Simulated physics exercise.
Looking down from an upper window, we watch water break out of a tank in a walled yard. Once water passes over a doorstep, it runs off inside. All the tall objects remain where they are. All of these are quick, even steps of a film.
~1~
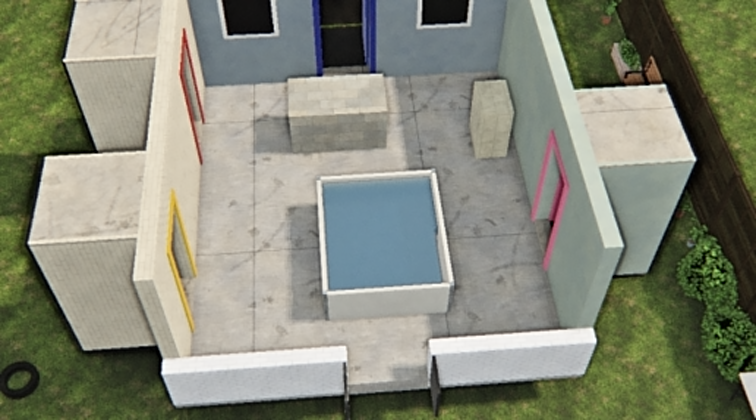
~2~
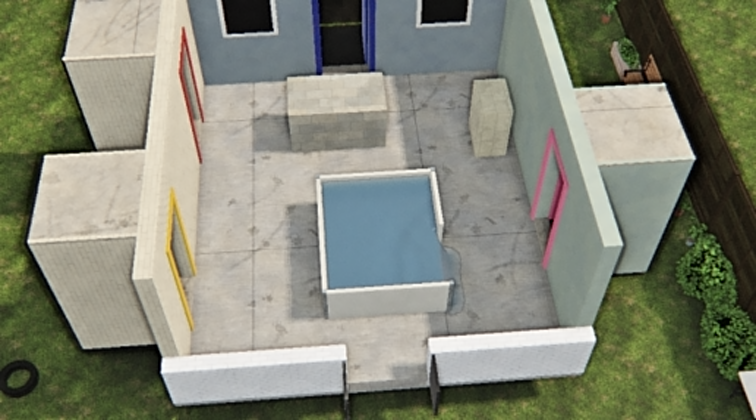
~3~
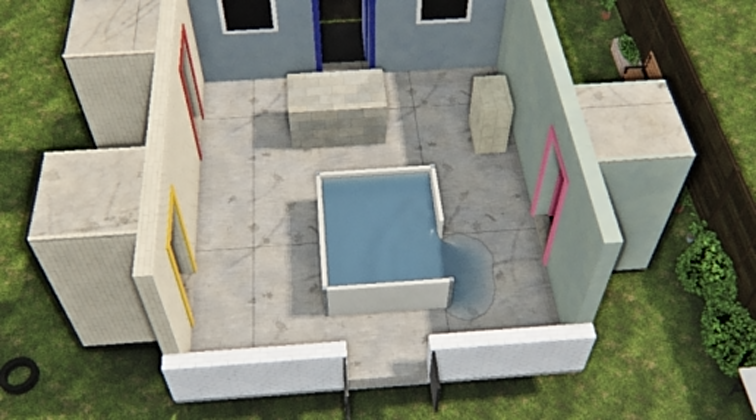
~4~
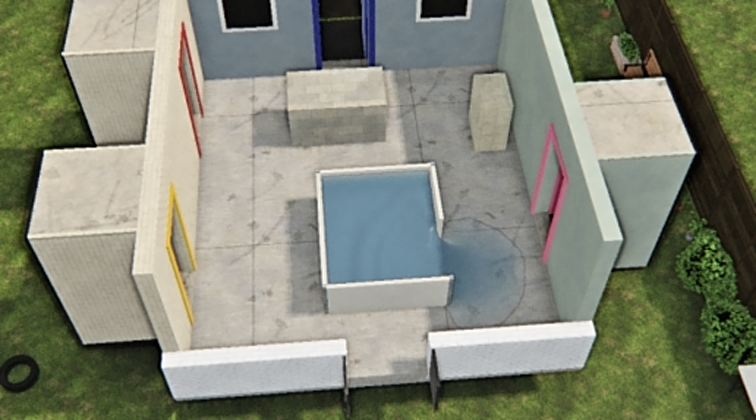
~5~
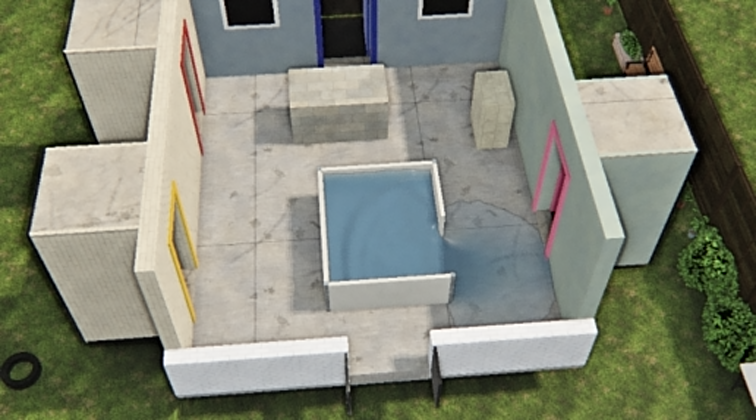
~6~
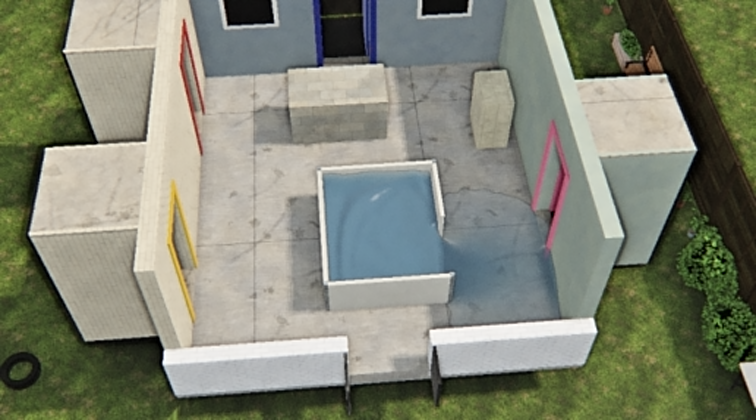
In a walled yard seen from above, water broke out through the right side of a square white tank and spread across the paving in a widening pool, reaching the wall with the pink-framed doorway.
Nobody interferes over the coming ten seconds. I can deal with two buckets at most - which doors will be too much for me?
Red door: Not beyond two buckets. Pink door: Beyond two buckets. Blue door: Not beyond two buckets. Yellow door: Beyond two buckets.
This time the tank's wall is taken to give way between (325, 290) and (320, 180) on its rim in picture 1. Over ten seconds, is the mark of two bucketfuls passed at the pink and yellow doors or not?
Briefly, the pink one remains below the line and the yellow one crosses the line.
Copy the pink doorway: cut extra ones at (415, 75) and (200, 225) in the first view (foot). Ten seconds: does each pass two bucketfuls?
Comes up short; comes up short.
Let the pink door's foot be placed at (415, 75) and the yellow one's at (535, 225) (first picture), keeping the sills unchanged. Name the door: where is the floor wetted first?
The yellow-painted one, as it turns out.
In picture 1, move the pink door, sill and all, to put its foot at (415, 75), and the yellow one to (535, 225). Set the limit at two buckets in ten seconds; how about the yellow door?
Yellow is flooded.
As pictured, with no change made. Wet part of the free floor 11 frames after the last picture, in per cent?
20 %.
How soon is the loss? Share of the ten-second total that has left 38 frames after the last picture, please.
Result, approximate: 80 per cent.
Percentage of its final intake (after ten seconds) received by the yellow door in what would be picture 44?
I make it 40 per cent.
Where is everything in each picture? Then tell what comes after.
Still water in the tank at (382, 232), in the first frame.
Water pours out at (442, 272) and has run to (454, 309), in the second frame.
Water pours out at (442, 269) and has run to (481, 247), in the third frame.
The front is at (515, 252), out from the gap at (442, 267), in the fourth frame.
The front is at (551, 252), out from the gap at (444, 264), in the fifth frame.
Water pours out at (443, 264) and has run to a hidden place, in the sixth frame.
A moment on, water covers 15 % of the floor; the red door not reached, the pink door far over two buckets in, the blue door not reached, the yellow door not reached.
Next, water covers 20 % of the floor; the red door not reached, the pink door far over two buckets in, the blue door not reached, the yellow door not reached.
Then, water covers 40 % of the floor; the red door not reached, the pink door far over two buckets in, the blue door not reached, the yellow door not reached.
Later, water covers 75 % of the floor; the red door not reached, the pink door far over two buckets in, the blue door wet at the sill, nothing in, the yellow door over two buckets in.
In the end, water covers 100 % of the floor; the red door wet at the sill, nothing in, the pink door far over two buckets in, the blue door wet at the sill, nothing in, the yellow door over two buckets in.
